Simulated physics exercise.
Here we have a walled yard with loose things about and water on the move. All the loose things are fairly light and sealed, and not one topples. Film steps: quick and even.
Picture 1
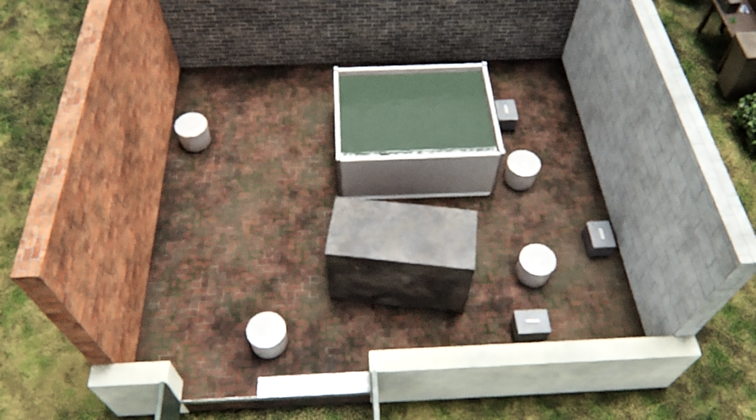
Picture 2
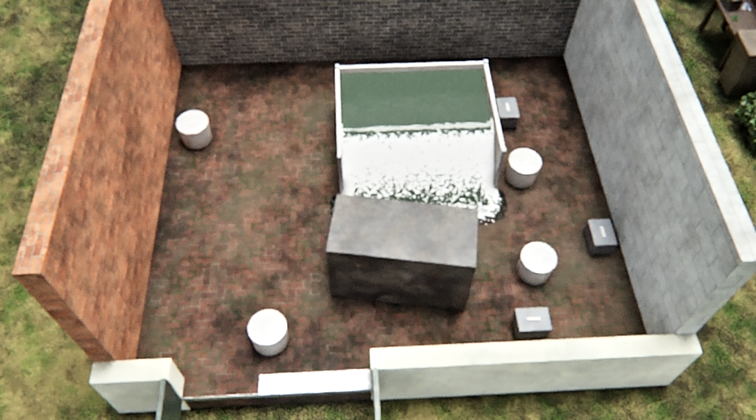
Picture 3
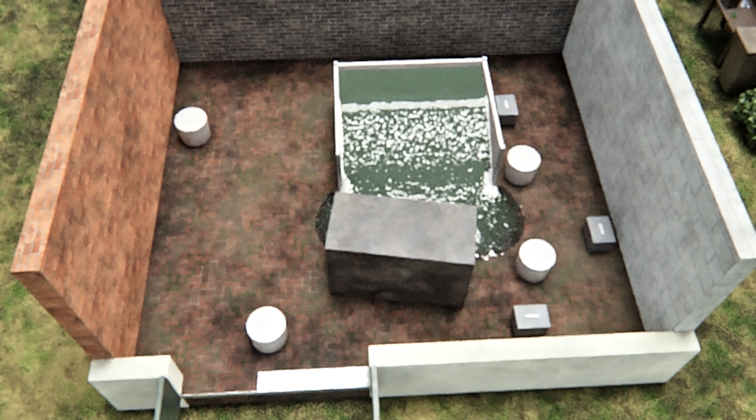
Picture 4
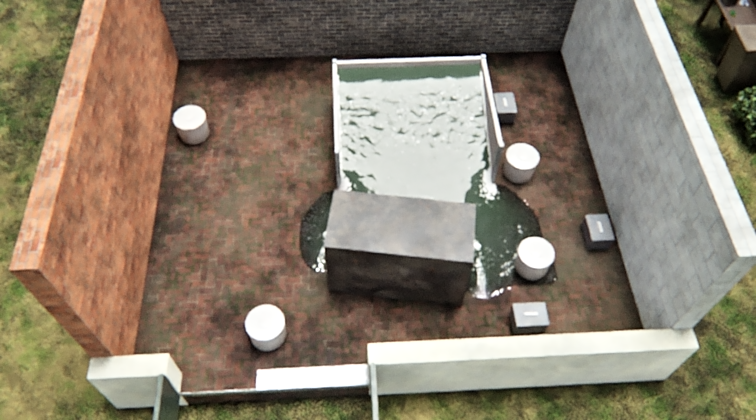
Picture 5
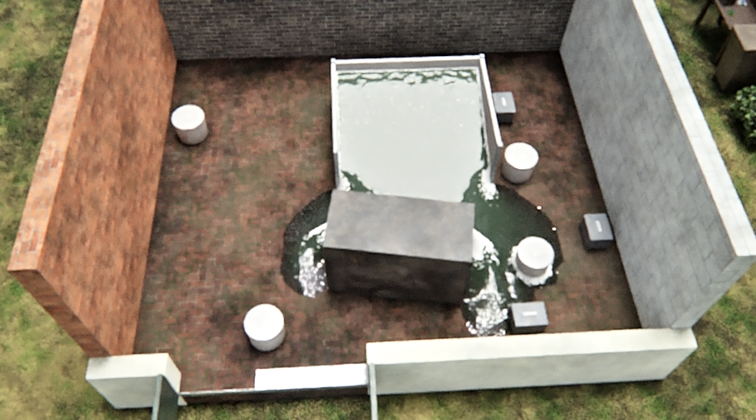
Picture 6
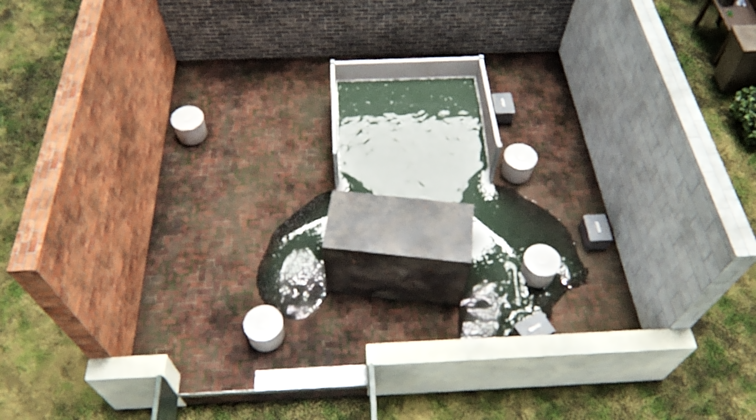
Green water pouring from an open-fronted tank in a walled yard, splitting around a dark block and nudging a white tub.
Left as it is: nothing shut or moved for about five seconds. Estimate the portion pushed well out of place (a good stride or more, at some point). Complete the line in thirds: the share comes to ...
The share comes to at least two thirds.
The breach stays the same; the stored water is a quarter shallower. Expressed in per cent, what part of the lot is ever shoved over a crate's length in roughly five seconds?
Share displaced: Approx. 60 percent.
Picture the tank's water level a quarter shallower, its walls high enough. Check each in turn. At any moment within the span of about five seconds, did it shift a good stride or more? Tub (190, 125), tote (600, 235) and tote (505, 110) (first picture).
Object 1: Passed the mark. Object 2: Passed the mark. Object 3: Stayed below the mark.
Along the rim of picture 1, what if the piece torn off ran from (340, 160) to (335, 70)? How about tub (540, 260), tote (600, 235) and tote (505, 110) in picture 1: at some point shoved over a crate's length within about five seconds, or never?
First stays short of it, second stays short of it, third stays short of it.
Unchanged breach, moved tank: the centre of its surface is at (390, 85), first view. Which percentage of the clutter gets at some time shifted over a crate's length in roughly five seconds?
90 %, roughly.
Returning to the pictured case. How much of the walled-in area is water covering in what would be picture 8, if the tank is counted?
About 35 percent.
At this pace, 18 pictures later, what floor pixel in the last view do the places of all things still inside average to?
Roughly at (439, 188).
A moment on, 1 of 7 are well off their spots; 2 afloat.
Next, 1 of 7 are well off their spots; 3 afloat.
Later, 5 of 7 are well off their spots; 4 afloat.
In the end, 6 of 7 are well off their spots, and 6 have been at some point; 6 afloat.
